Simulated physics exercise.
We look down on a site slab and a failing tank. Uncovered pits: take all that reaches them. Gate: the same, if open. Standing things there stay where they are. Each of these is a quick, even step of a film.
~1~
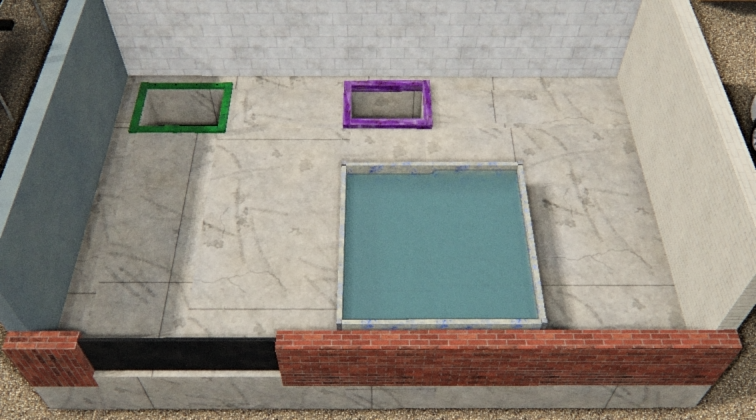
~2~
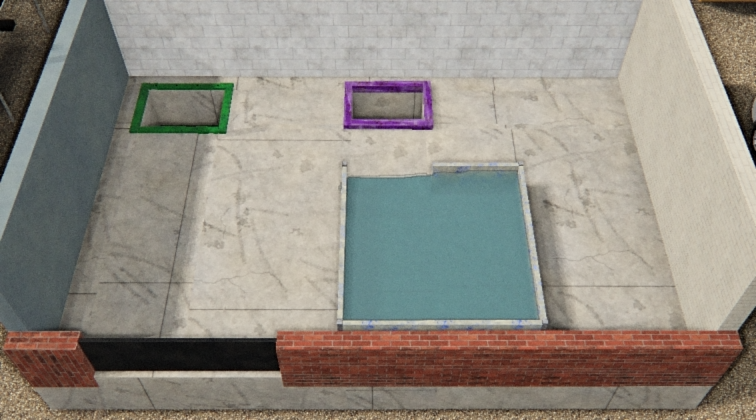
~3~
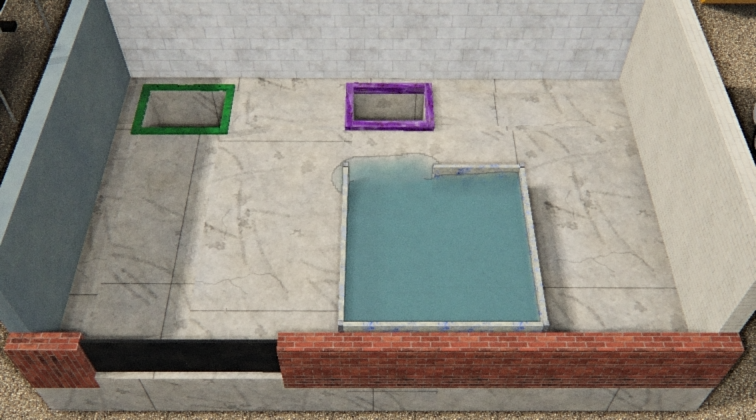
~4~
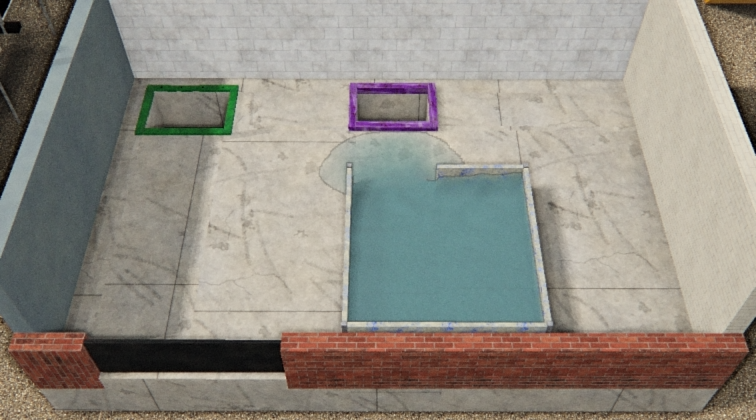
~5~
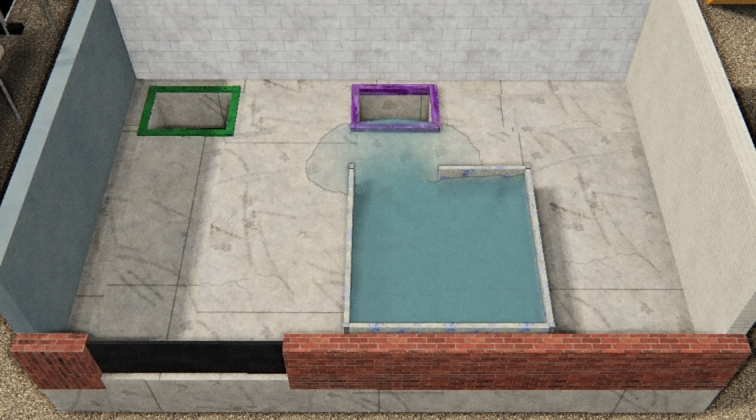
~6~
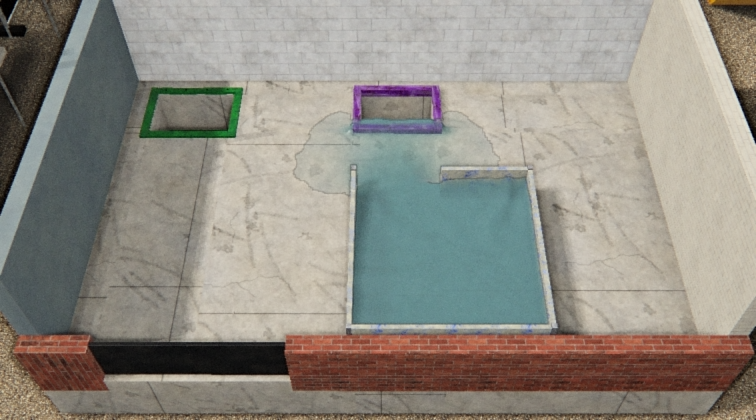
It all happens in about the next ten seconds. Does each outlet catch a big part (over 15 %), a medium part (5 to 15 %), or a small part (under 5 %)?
Parts caught - gate: A small part; purple pit: A big part; green pit: A medium part.
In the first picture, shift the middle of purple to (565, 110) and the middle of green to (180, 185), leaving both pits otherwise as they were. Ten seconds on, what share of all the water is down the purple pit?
Purple: About 4 %.
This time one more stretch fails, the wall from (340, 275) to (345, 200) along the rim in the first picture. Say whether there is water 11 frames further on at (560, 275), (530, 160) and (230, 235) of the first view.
Taking them in order, I'd say not reached, not reached and swamped.
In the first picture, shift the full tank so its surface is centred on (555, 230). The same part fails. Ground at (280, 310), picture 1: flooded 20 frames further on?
That spot would be not reached.
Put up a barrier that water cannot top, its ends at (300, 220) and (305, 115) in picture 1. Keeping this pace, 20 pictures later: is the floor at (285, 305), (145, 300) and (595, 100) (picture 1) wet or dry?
As listed: Dry, free of water, awash.
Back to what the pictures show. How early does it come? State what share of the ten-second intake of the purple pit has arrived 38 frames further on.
Near 90 in a hundred.
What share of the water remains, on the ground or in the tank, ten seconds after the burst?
That works out to about 62 percent.
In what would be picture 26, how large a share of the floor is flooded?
Roughly 35 per cent.
A moment on, water covers 20 % of the floor; the gate 0 %, the purple pit 5 %, the green pit 0 %.
Next, water covers 25 % of the floor; the gate 0 %, the purple pit 11 %, the green pit 0 %.
Then, water covers 35 % of the floor; the gate 0 %, the purple pit 18 %, the green pit 4 %.
Later, water covers 60 % of the floor; the gate 0 %, the purple pit 24 %, the green pit 8 %.
In the end, water covers 85 % of the floor; the gate 0 %, the purple pit 26 %, the green pit 11 %.
